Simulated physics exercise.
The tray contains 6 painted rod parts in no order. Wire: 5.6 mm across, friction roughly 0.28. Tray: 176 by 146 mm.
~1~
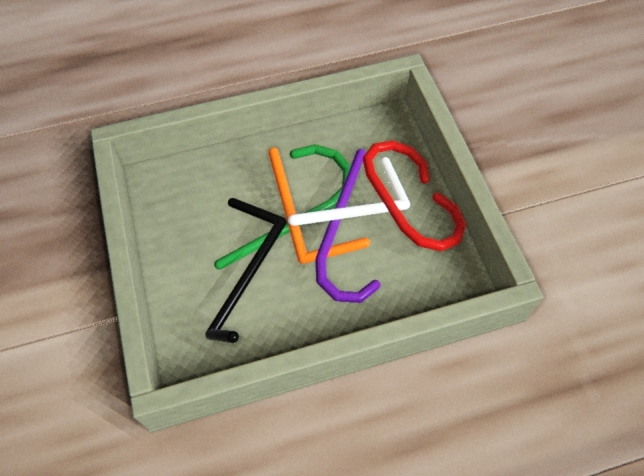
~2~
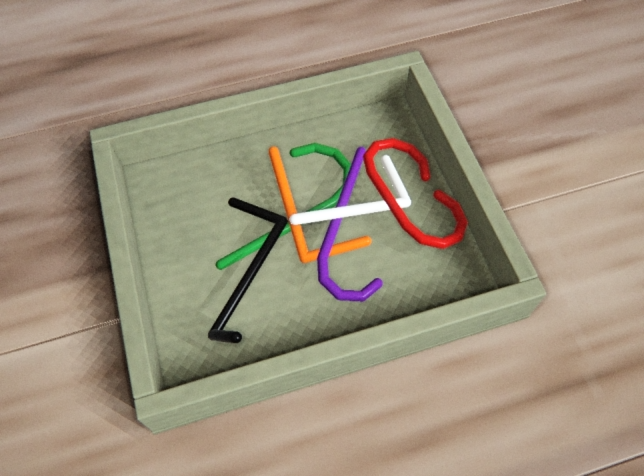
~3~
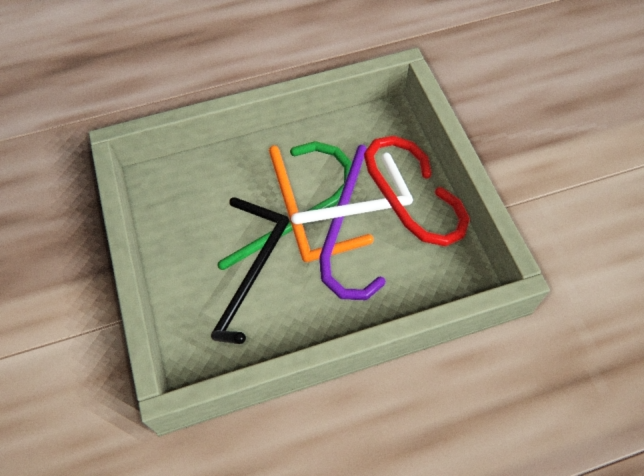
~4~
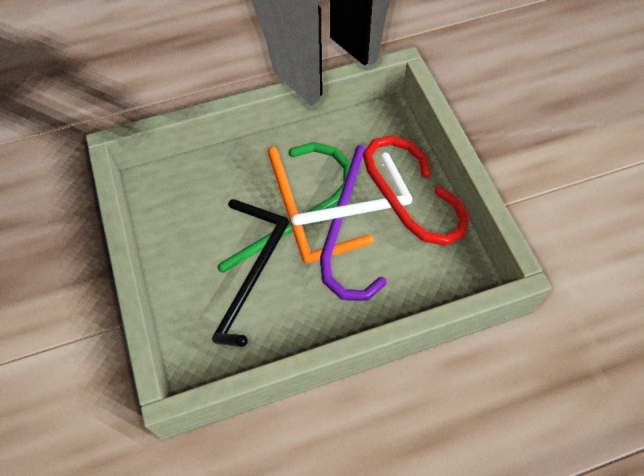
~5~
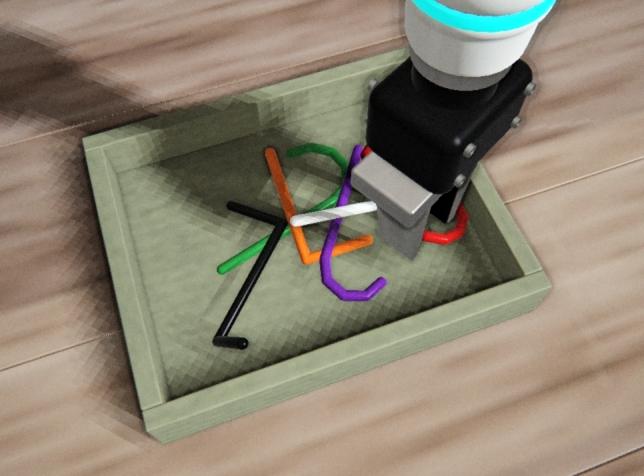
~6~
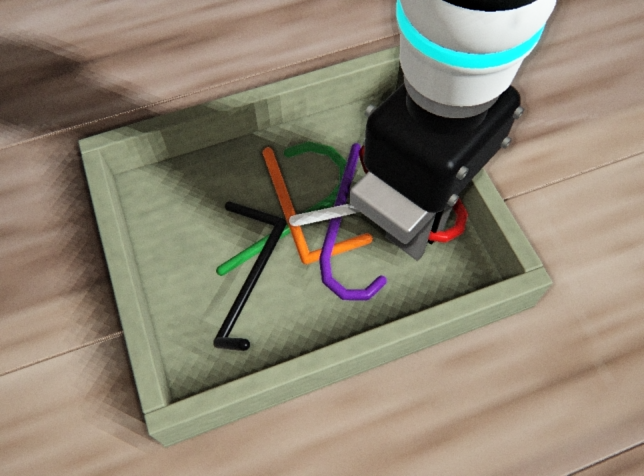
Robot gripper descending into a green tray of overlapping coloured bent rods and closing on the red hook at the right.
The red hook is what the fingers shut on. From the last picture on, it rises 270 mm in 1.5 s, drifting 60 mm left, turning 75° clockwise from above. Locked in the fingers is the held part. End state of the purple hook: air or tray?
Tray.
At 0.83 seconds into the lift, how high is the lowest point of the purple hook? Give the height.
Roughly 0 mm.
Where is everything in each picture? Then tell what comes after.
Fingers out of view, 229 mm above the grip; purple hook from (375, 285) to (361, 154), passing under white key; red hook from (425, 179) to (437, 197), in the first frame.
Fingers out of view, 229 mm above the grip; purple hook from (377, 283) to (361, 152), passing under white key; black crank from (236, 337) to (233, 202), in the second frame.
Fingers out of view, 213 mm above the grip; green hook from (295, 152) to (223, 265); orange key from (368, 239) to (274, 151), passing under white key, in the third frame.
Fingers (326, 45) 114 mm above the grip; white key from (385, 158) to (297, 220), passing over orange key, over purple hook; red hook from (426, 173) to (439, 191), in the fourth frame.
Fingers (419, 215) 14 mm above the grip, in the fifth frame.
Fingers (415, 228) closed on the red hook; purple hook from (381, 281) to (356, 148), in the sixth frame.
Then, 0.45 s into the lift, lowest point more than 20 mm over the tray floor, red hook 58 mm.
Then, 0.83 s into the lift, lowest point more than 20 mm over the tray floor, red hook 159 mm.
Then, 1.50 s into the lift, lowest point more than 20 mm over the tray floor, red hook 273 mm.
Finally, hanging red hook 273 mm; the other 5 are down.
